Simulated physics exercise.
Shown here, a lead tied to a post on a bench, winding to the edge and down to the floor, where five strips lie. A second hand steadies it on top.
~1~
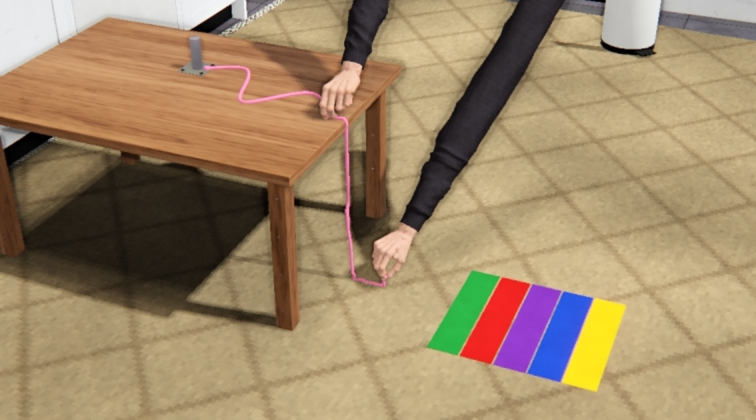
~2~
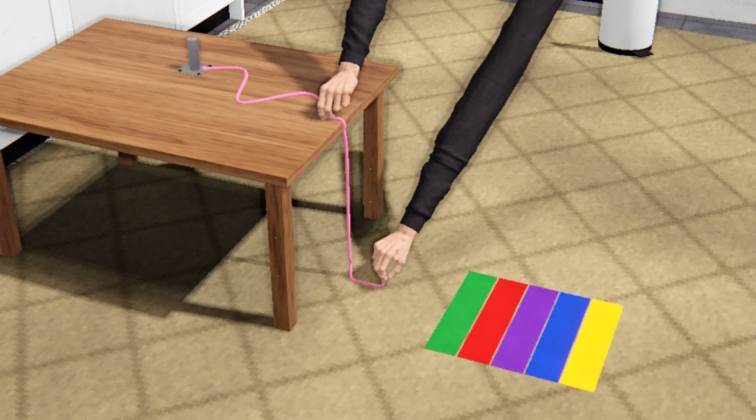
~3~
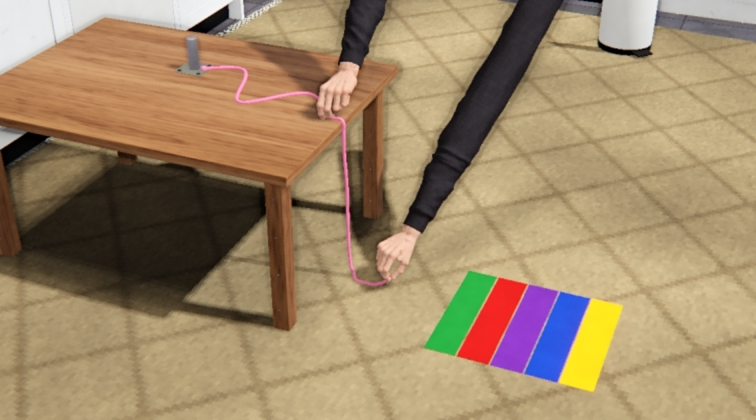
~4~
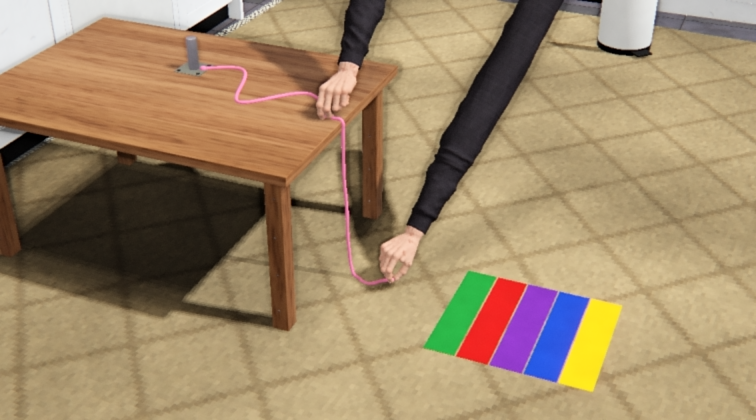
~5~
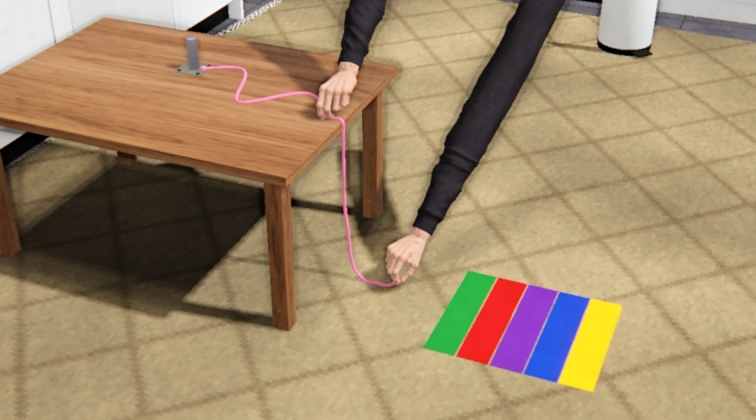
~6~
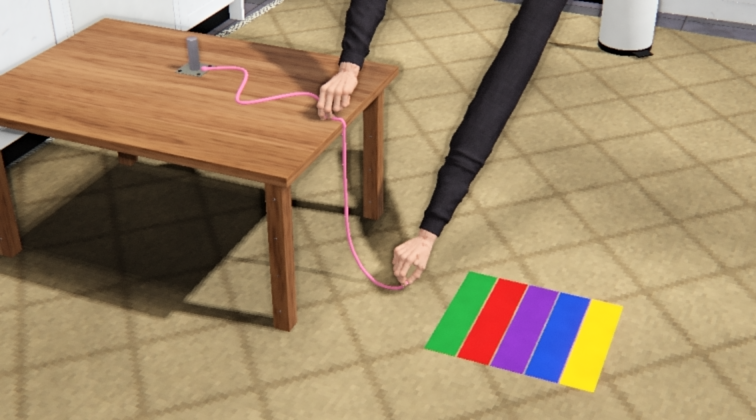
The lower end of a pink cord, held in a hand near the floor, starts below the table's edge, left of five strips coloured green, red, purple, blue and yellow. The hand draws it slightly rightward, nearer the green strip, while another hand stays on the cord at the tabletop's edge.
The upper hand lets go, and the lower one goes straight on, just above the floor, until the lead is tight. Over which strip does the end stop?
It halts on the yellow strip.
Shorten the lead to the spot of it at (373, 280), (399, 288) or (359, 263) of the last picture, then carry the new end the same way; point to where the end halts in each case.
In that order: (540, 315), (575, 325) and (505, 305).
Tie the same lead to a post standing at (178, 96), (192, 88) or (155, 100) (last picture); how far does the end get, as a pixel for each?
Near (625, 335), (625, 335) and (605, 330).
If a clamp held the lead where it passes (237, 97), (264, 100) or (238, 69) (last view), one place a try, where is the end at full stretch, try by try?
In that order: (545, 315), (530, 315) and (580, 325).
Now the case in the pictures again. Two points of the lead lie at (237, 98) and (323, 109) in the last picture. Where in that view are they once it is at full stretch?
At (287, 97), then (387, 146).
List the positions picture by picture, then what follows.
The first frame shows end (386, 276); green (450, 336); red (483, 345); purple (516, 353); blue (550, 362); yellow (585, 371).
The second frame shows end (386, 278); lead through (238, 69) (237, 98) (304, 94) (341, 121) (348, 192) (350, 257).
The third frame shows end (390, 278).
The fourth frame shows end (393, 279); lead through (237, 68) (236, 98) (303, 93) (340, 121) (345, 191) (350, 257).
The fifth frame shows end (400, 281).
The sixth frame shows end (407, 283); lead through (238, 69) (237, 98) (304, 94) (341, 121) (345, 192) (357, 258).
Early on, end near (530, 312); over purple.
Midway, end near (571, 322); over blue.
At the end of the slack, end near (597, 328); over yellow. Over yellow.
